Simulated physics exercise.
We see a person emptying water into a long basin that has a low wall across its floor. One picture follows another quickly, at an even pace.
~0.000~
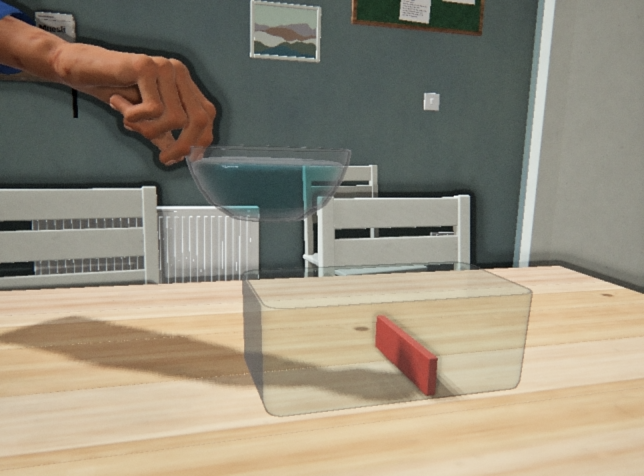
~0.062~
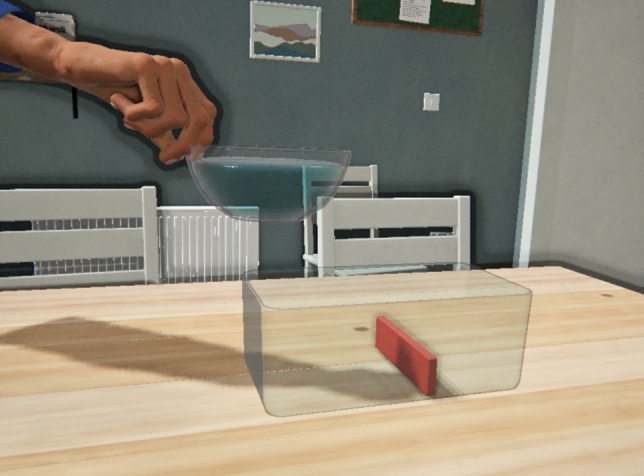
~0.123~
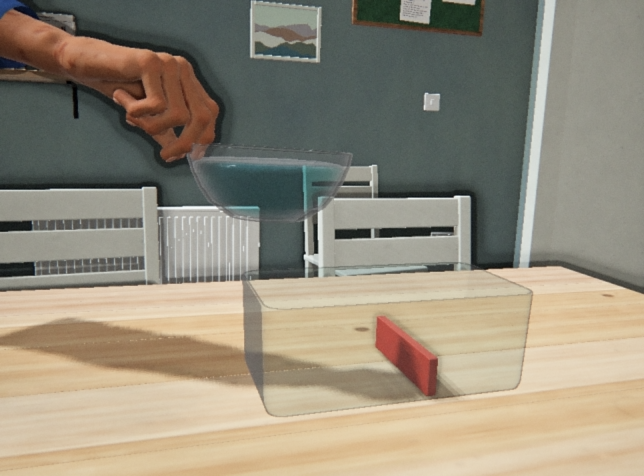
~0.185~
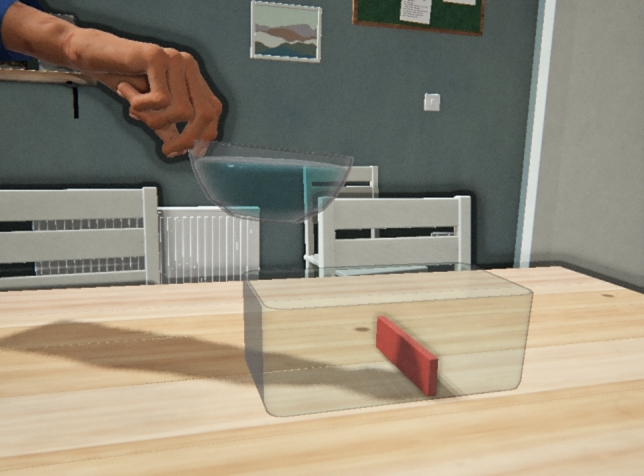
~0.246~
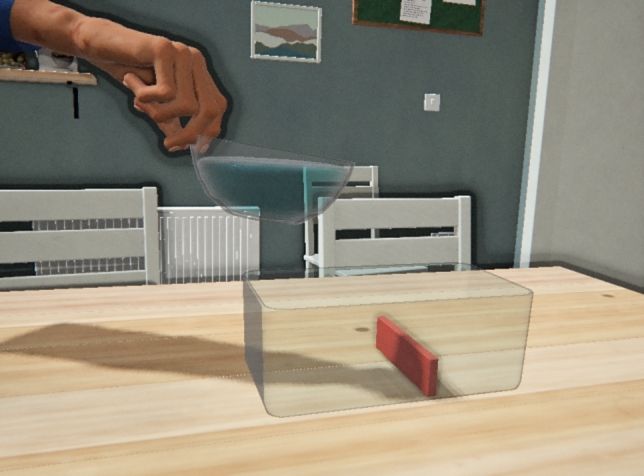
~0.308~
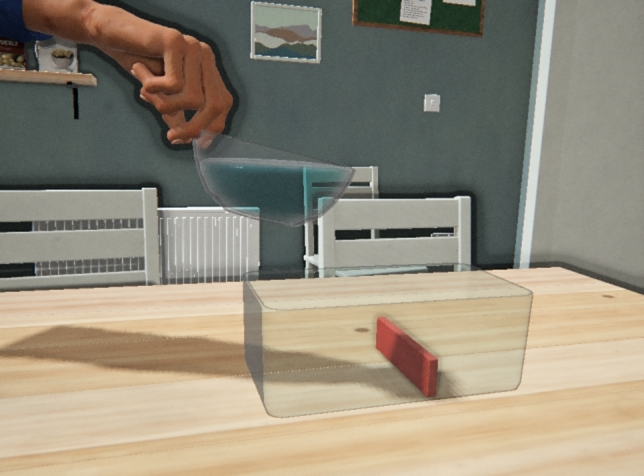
At a wooden table, a hand slowly tilting a clear bowl of bluish water rightward above a clear basin with a red divider.
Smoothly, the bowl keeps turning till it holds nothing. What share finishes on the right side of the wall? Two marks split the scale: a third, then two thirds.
The right side of the wall holds a small share, below one third.
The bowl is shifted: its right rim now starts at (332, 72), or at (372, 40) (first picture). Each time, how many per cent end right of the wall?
The first start gives some 25 %, the second some 75 %.
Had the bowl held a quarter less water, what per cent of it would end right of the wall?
I'd put it at some 5 %.
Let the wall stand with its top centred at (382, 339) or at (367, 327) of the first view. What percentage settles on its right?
Try 1: About 60 percent; try 2: About 75 percent.
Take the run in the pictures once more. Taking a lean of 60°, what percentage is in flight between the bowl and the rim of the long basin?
Near 30 parts in a hundred.
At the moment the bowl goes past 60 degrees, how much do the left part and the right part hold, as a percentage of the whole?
20 % left, 5 % right.
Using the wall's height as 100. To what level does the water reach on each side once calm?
Left 60 per cent, right 20.
A moment on, the bowl is tipped part way and 43 per cent is still to pour, 20 is left of the wall and 6 right of it.
Next, the bowl is tipped on its side and 3 per cent is still to pour, 74 is left of the wall and 18 right of it.
Then the bowl is tipped on its side and 0 per cent is still to pour, 80 is left of the wall and 19 right of it.
Later the bowl is tipped on its side and 0 per cent is still to pour, 80 is left of the wall and 20 right of it.
At rest 80 per cent lies left of the wall, 20 right of it and 1 outside.
